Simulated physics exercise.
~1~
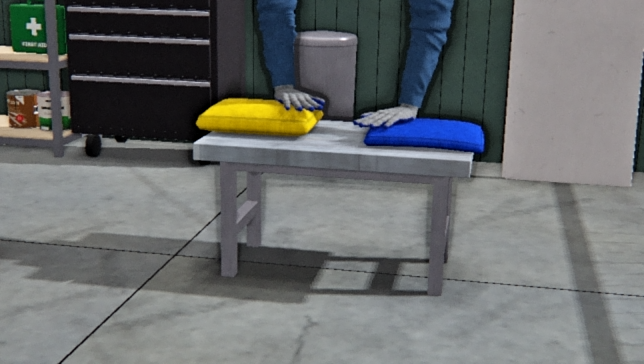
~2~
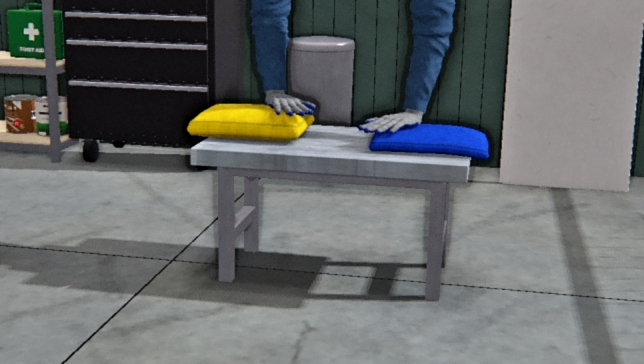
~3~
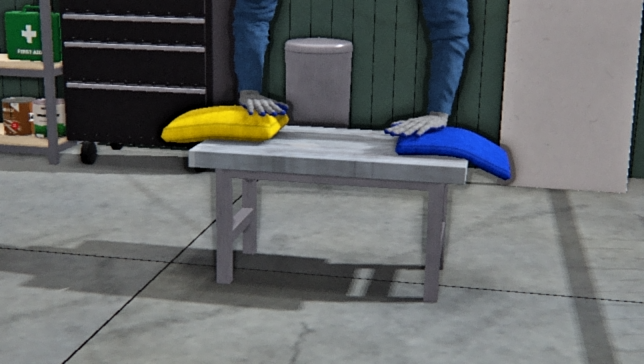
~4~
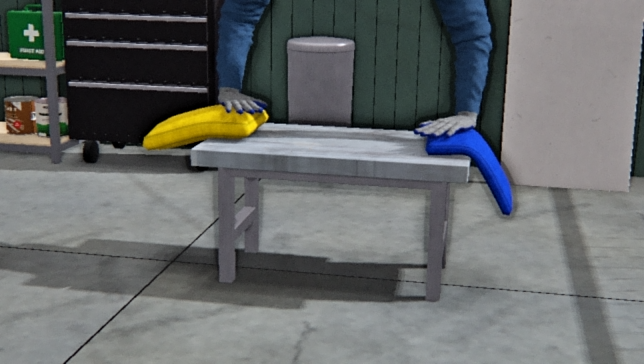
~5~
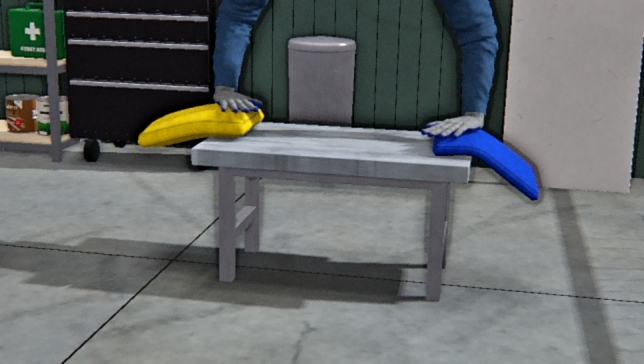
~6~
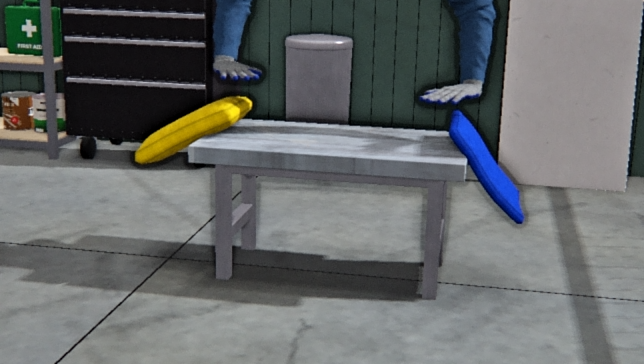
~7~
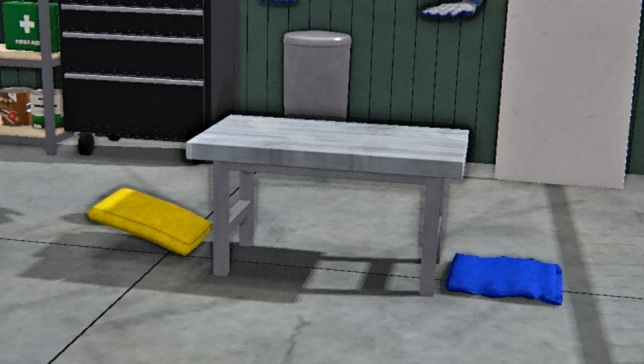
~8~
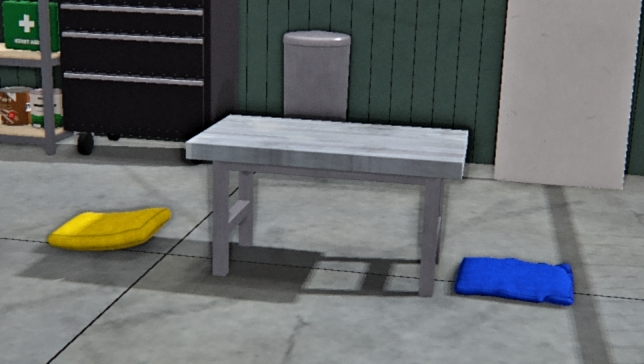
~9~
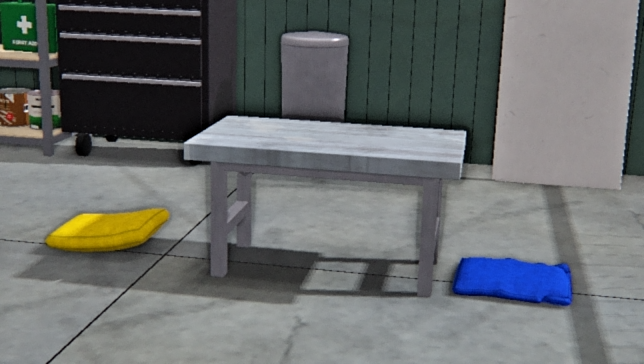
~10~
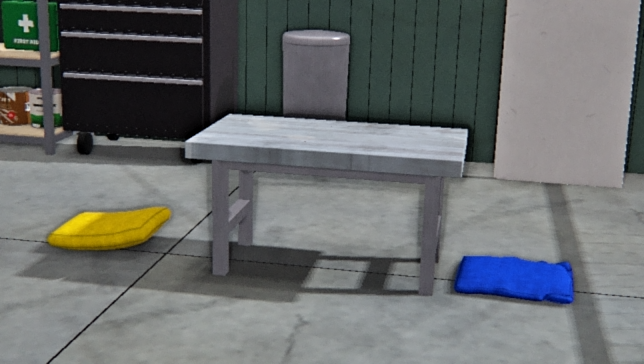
In a workshop, two gloved hands pushed a yellow cushion left and a blue one right until both drooped over opposite ends of a low table, then pulled away, and both cushions slid off and ended up lying on the floor.
